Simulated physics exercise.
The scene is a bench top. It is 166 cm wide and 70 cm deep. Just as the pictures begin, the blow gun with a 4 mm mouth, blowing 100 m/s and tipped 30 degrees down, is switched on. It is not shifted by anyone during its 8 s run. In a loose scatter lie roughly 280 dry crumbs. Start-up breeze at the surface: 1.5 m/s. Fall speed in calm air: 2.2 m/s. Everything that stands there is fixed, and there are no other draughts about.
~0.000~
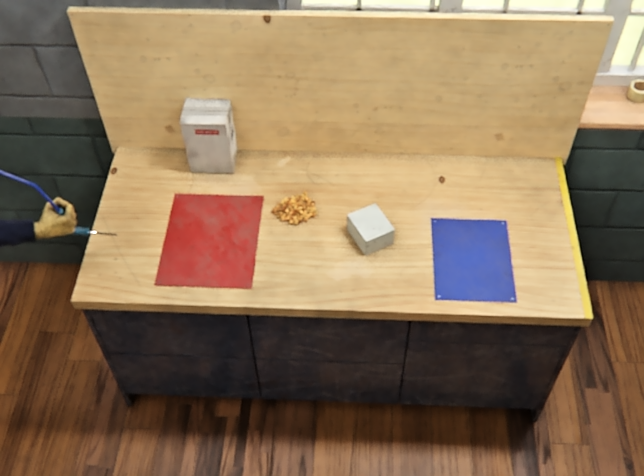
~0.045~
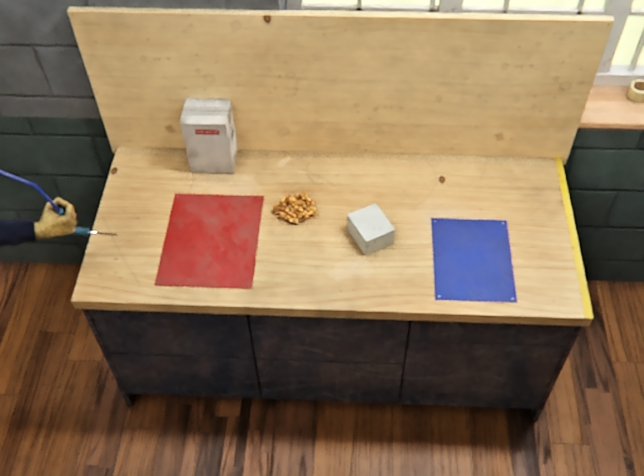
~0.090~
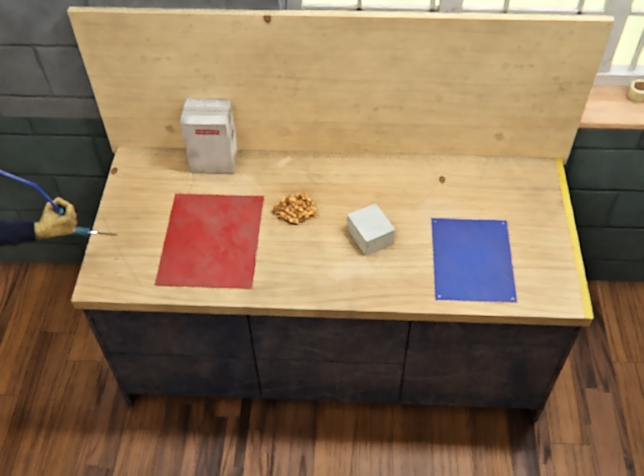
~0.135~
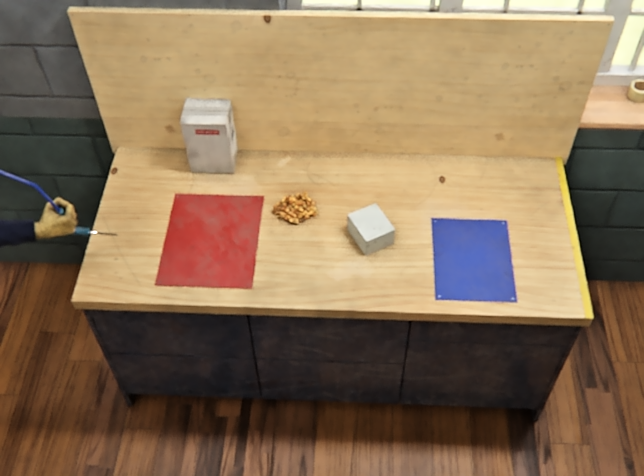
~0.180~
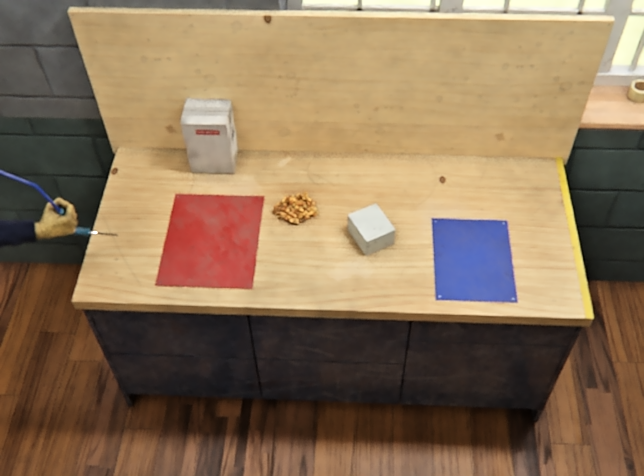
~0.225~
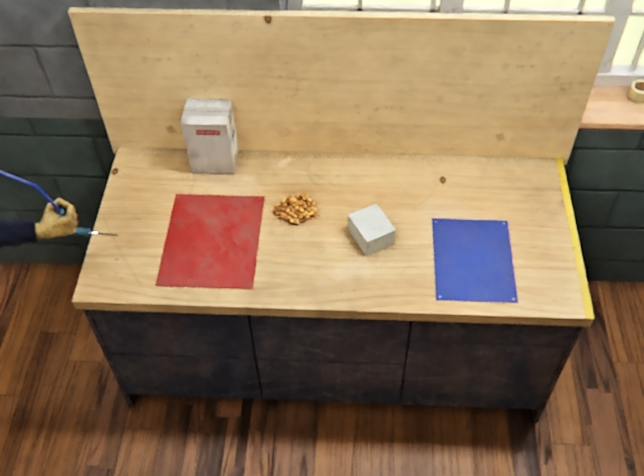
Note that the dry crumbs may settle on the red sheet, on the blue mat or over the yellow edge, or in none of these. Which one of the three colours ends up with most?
The yellow place collects the most.
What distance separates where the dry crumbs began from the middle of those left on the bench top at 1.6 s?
Roughly 75 centimetres.
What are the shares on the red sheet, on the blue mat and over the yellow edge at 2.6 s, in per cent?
0 % red, 0 % blue, 15 % yellow.
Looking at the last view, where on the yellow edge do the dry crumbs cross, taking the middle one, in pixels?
Midpoint of crossings, approx. (563, 162).
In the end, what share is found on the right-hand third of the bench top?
Roughly 60 in a hundred.
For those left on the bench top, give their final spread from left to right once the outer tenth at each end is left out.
Around 20 cm.
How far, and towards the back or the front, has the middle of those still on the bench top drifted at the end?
The middle ends up shifted toward the far edge, about 15 cm.
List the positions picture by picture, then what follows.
In the first picture, the middle of the dry crumbs is near (295, 209), none has stirred yet and the mouth of the blow gun is at (117, 235).
In the second picture, the middle of the dry crumbs is near (297, 210), none has stirred yet, the blue mat is centred on (472, 259), the red sheet is centred on (212, 239) and the yellow edge is centred on (576, 231).
In the third picture, the middle of the dry crumbs is near (297, 210), none has stirred yet, the top of a block is at (371, 222) and the top of a box is at (206, 111).
In the fourth picture, the middle of the dry crumbs is near (297, 210) and none has stirred yet.
In the fifth picture, the middle of the dry crumbs is near (298, 210) and none has stirred yet.
In the sixth picture, the middle of the dry crumbs is near (298, 210) and none has stirred yet.
After 1.6 s, 0 % are on the blue mat, 0 % on the red sheet and 1 % over the yellow edge; the middle of those still in play is near (494, 177); 8 % have settled or left.
After 2.6 s, 0 % are on the blue mat, 0 % on the red sheet and 16 % over the yellow edge; the middle of those still in play is near (501, 180); 21 % have settled or left.
After 4.4 s, 0 % are on the blue mat, 0 % on the red sheet and 32 % over the yellow edge; the middle of those still in play is near (496, 184); 42 % have settled or left.
After 8.0 s, at the end, 0 % are on the blue mat, 0 % on the red sheet and 35 % over the yellow edge; the middle of those still in play is near (509, 182).
